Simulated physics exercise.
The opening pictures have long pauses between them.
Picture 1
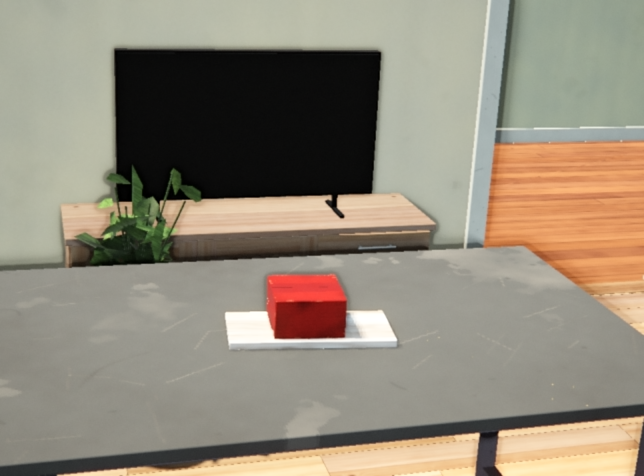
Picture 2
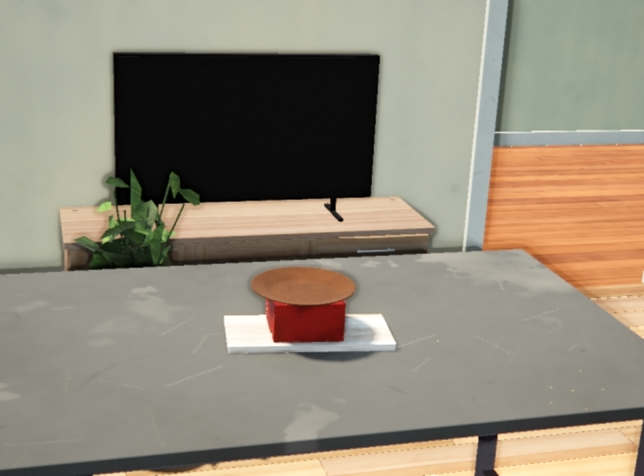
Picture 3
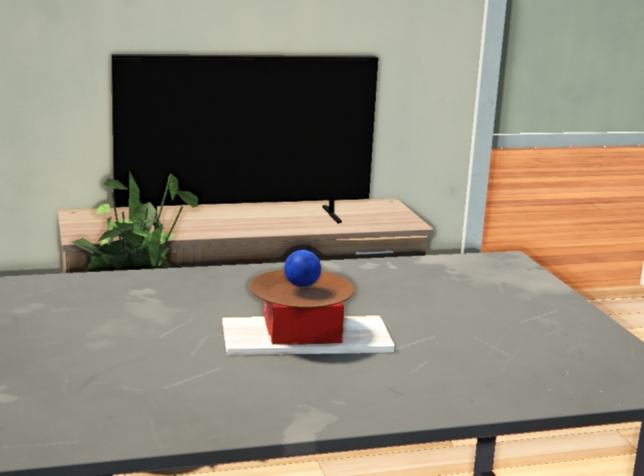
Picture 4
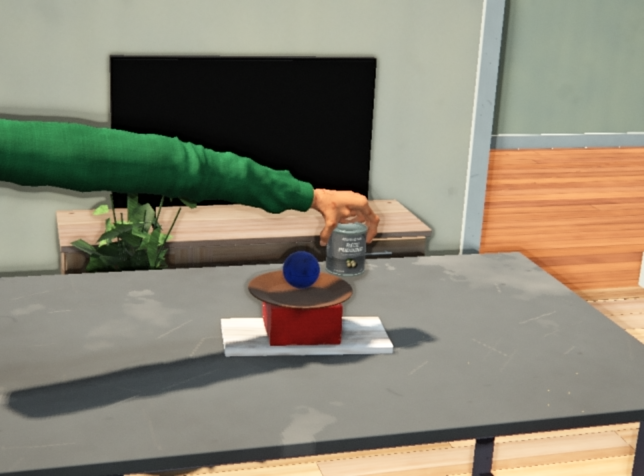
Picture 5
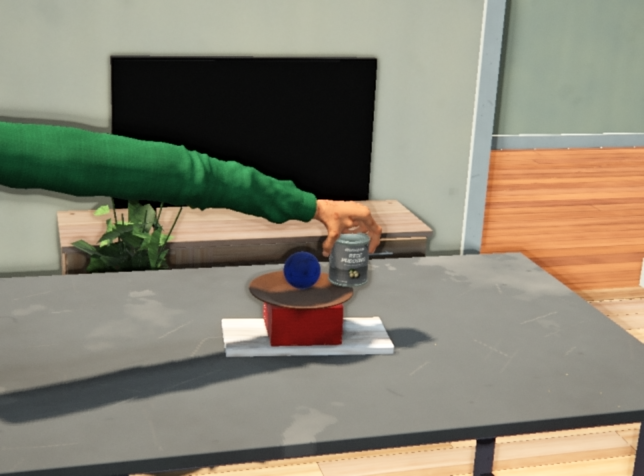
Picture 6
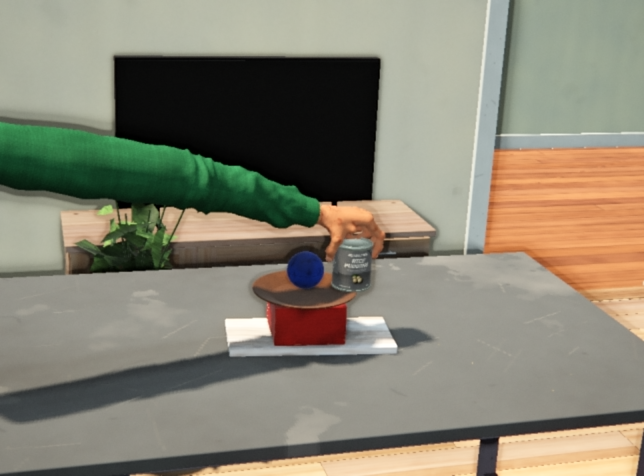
We see a red box on a white board, then a brown disc on top of it and a blue ball on the disc; a green-sleeved arm reaches in from the left and lowers a grey pot beside the ball.
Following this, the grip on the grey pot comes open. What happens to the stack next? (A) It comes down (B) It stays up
Option B: It stays up.
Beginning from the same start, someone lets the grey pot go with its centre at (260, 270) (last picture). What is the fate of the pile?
In the end the pile does not fall.
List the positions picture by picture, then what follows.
The last thing is not in view yet; white board (309, 330), in the first picture.
The last thing is not in view yet; red box (305, 310), in the second picture.
The last thing is not in view yet; white board (307, 335), in the third picture.
Still above its spot; grey pot (347, 248); red box (301, 313), in the fourth picture.
Still above its spot; grey pot (349, 259); white board (306, 336), in the fifth picture.
In place under the hand; grey pot (352, 264); red box (306, 313), in the sixth picture.
Then, 0.40 s later than the last frame, all is still.
Then, 1.30 s later than the last frame, grey pot resting near (353, 265).
When it is over, all 5 as before. End places, in pixels of the last picture, grey pot near (353, 265). The pile stays up.
